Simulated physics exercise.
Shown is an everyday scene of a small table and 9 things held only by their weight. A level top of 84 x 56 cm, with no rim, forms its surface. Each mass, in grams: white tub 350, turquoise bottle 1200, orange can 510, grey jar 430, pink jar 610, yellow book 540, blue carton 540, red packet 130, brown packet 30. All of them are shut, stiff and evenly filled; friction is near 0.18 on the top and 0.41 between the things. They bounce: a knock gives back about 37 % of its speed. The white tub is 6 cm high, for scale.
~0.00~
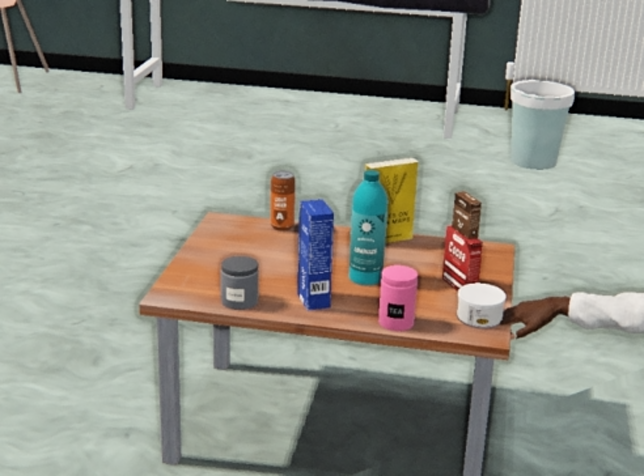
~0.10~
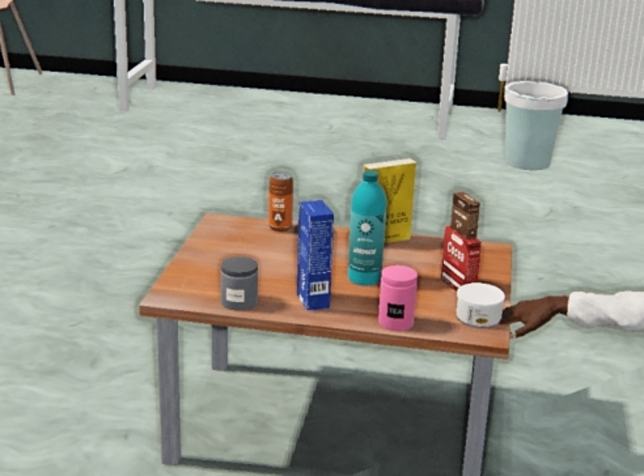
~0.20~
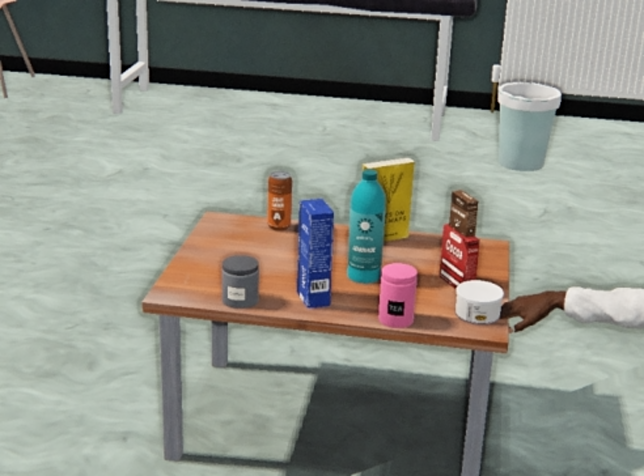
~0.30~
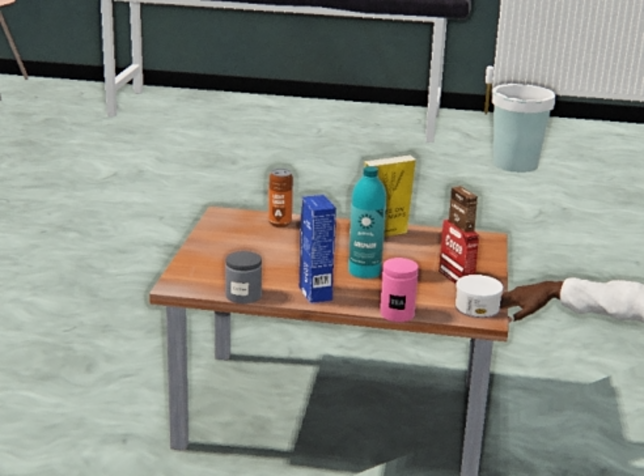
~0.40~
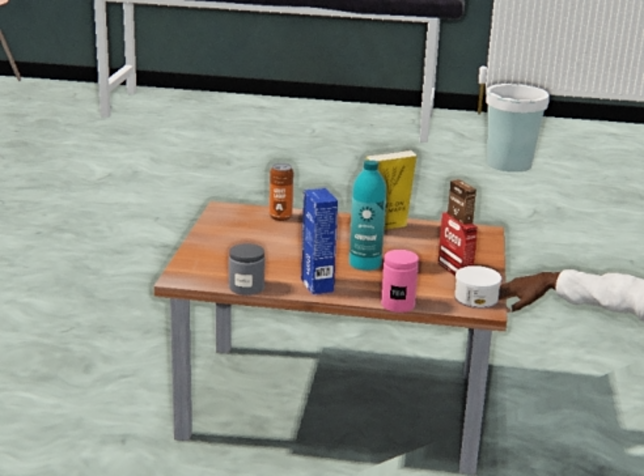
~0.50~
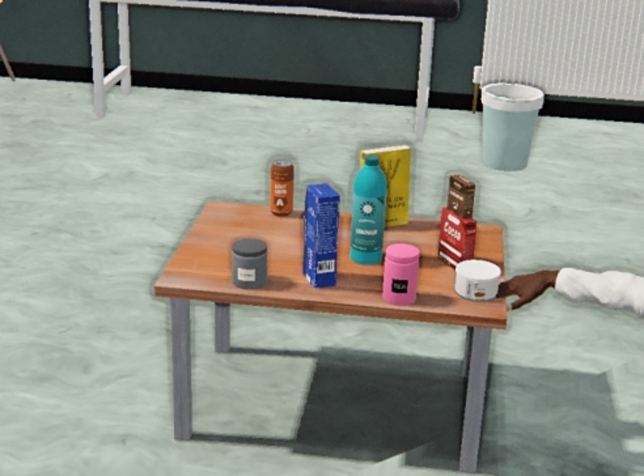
A hand at the right edge slid a wooden table crowded with shut jars, bottles and packets a short way across the floor, and the yellow book at the back leaned slightly as it moved.
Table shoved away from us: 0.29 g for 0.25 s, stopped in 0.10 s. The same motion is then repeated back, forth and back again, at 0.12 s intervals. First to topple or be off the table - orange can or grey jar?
Of the two named, the first goes first.
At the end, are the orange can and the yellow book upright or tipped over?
Final state - orange can: Goes over; yellow book: Goes over.
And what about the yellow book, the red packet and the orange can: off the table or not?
Yellow book: Goes out of bounds; red packet: Stays in bounds; orange can: Goes out of bounds.
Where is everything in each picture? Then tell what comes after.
Orange can (283, 201); grey jar (240, 283), in the first picture.
Pink jar (398, 298); yellow book (387, 203), in the second picture.
Table along by 3 cm; yellow book (386, 202); blue carton (315, 254), in the third picture.
Table along by 8 cm; yellow book (386, 198) 4° off upright; brown packet (463, 209) moved 3 cm, in the fourth picture.
Table along by 12 cm; yellow book (387, 192) 7° off upright; turquoise bottle (368, 214) moved 3 cm, in the fifth picture.
Table along by 12 cm; orange can (282, 188); grey jar (250, 264), in the sixth picture.
After 0.80 s, table along by 2 cm; orange can and yellow book now off the table; grey jar moved 8 cm near (248, 267); turquoise bottle moved 8 cm.
After 1.10 s, table along by 1 cm; grey jar moved 4 cm near (244, 275); turquoise bottle moved 5 cm; brown packet moved 5 cm.
After 1.30 s, table along by 12 cm.
After 1.70 s, table along by 5 cm; grey jar moved 9 cm near (251, 261); turquoise bottle moved 10 cm; brown packet moved 9 cm.
In the end (2.5 s), off the table, orange can and yellow book; not toppled but over 5 cm from the start, turquoise bottle, grey jar, pink jar, blue carton, red packet and brown packet; white tub under 5 cm from the start. At the end, from the last picture's camera, orange can near (248, 347), grey jar near (246, 271). Orange can went at 0.72 s; grey jar was never lost.
